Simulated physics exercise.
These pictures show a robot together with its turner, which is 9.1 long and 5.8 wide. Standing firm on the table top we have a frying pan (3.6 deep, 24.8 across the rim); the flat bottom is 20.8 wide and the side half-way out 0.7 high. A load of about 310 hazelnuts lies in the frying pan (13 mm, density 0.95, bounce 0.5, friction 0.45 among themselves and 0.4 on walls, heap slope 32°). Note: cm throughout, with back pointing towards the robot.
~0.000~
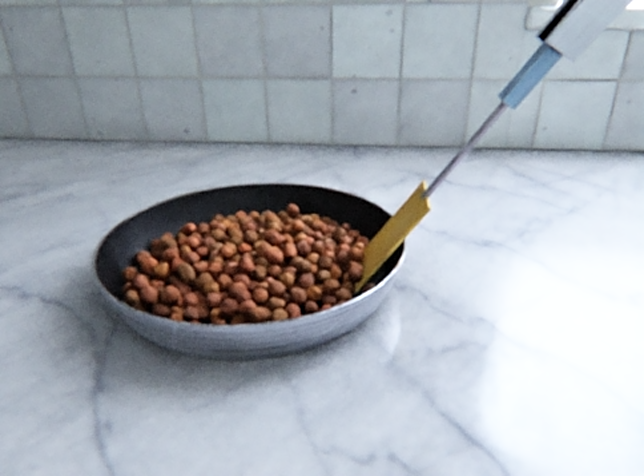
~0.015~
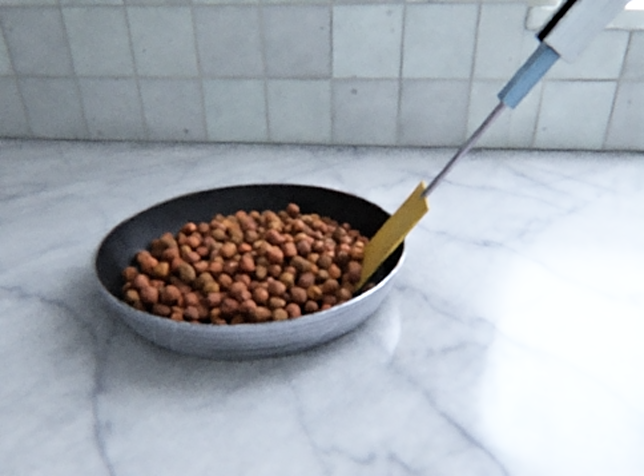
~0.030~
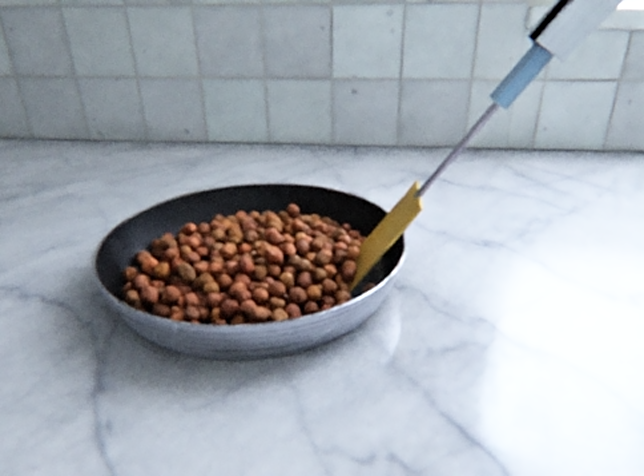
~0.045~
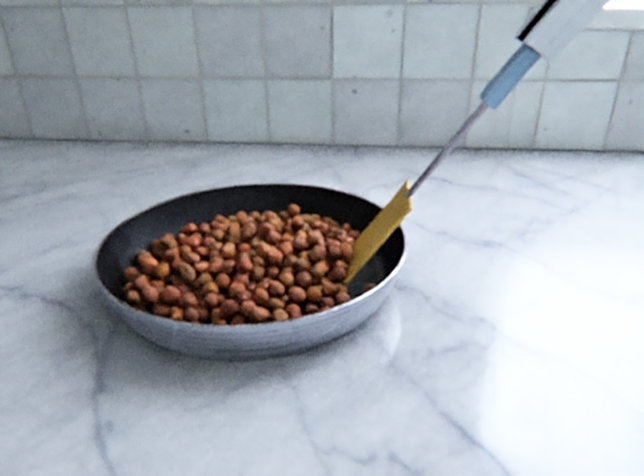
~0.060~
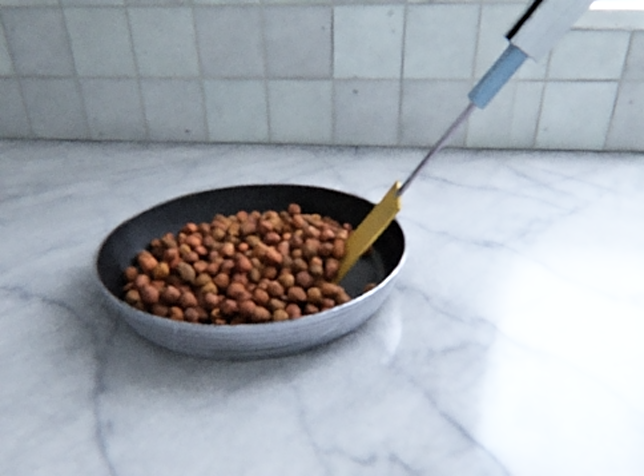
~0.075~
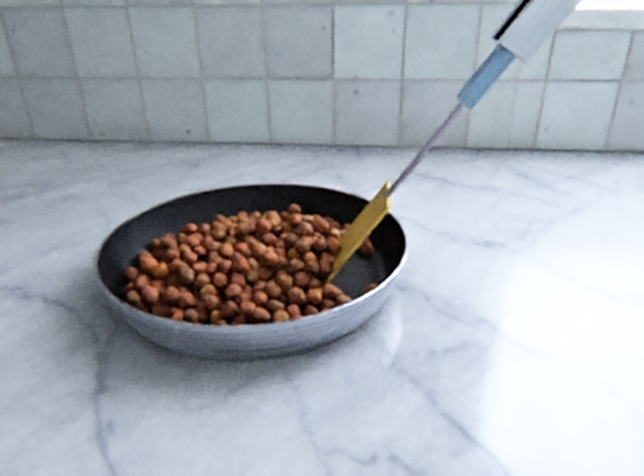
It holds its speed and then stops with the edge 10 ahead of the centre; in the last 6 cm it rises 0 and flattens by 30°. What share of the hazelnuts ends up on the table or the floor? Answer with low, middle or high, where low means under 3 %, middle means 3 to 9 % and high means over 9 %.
Low.
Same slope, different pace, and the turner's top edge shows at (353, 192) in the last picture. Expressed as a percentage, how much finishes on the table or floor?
Some 5 per cent.
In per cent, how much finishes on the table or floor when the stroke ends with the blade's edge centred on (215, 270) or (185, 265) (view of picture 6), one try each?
First try about 0 percent, second about 0 percent.
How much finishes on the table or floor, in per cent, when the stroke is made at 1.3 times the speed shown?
Around 0 percent would finish on the table or floor.
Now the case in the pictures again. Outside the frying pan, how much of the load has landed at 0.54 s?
Estimate: About 0 percent.
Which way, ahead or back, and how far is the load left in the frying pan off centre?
Some 3.5 cm ahead of the centre.
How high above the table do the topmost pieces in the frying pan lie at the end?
Near 5.0 centimetres high.
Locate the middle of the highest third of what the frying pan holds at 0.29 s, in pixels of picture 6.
The middle sits at approx. (181, 246).
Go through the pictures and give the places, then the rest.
In the first picture, the turner top edge at (427, 194), sloping 55°; upper third of the load around (260, 256), from x 130 to 370, top at y 210; 308 in the frying pan.
In the second picture, the turner top edge at (426, 194), sloping 55°; upper third of the load around (260, 256), from x 130 to 370, top at y 210.
In the third picture, the turner top edge at (420, 194), sloping 55°; upper third of the load around (261, 255), from x 130 to 370, top at y 210.
In the fourth picture, the turner top edge at (410, 194), sloping 55°; upper third of the load around (262, 254), from x 130 to 370, top at y 210.
In the fifth picture, the turner top edge at (399, 193), sloping 55°; upper third of the load around (261, 253), from x 130 to 370, top at y 210.
In the sixth picture, the turner top edge at (389, 193), sloping 55°; upper third of the load around (260, 253), from x 130 to 370, top at y 210; 308 in the frying pan.
After 0.18 s, sloping 55°, highest piece 5 above the table; 308 in the frying pan.
After 0.29 s, sloping 45°, highest piece 5 above the table; 308 in the frying pan.
After 0.54 s, sloping 25°, highest piece 5 above the table; 305 in the frying pan, 3 on the table or floor.
After 1.59 s, sloping 25°, highest piece 4 above the table; 305 in the frying pan, 3 on the table or floor.
In the end, 305 in the frying pan, 3 on the table or floor. That is 1 % on the table or floor.
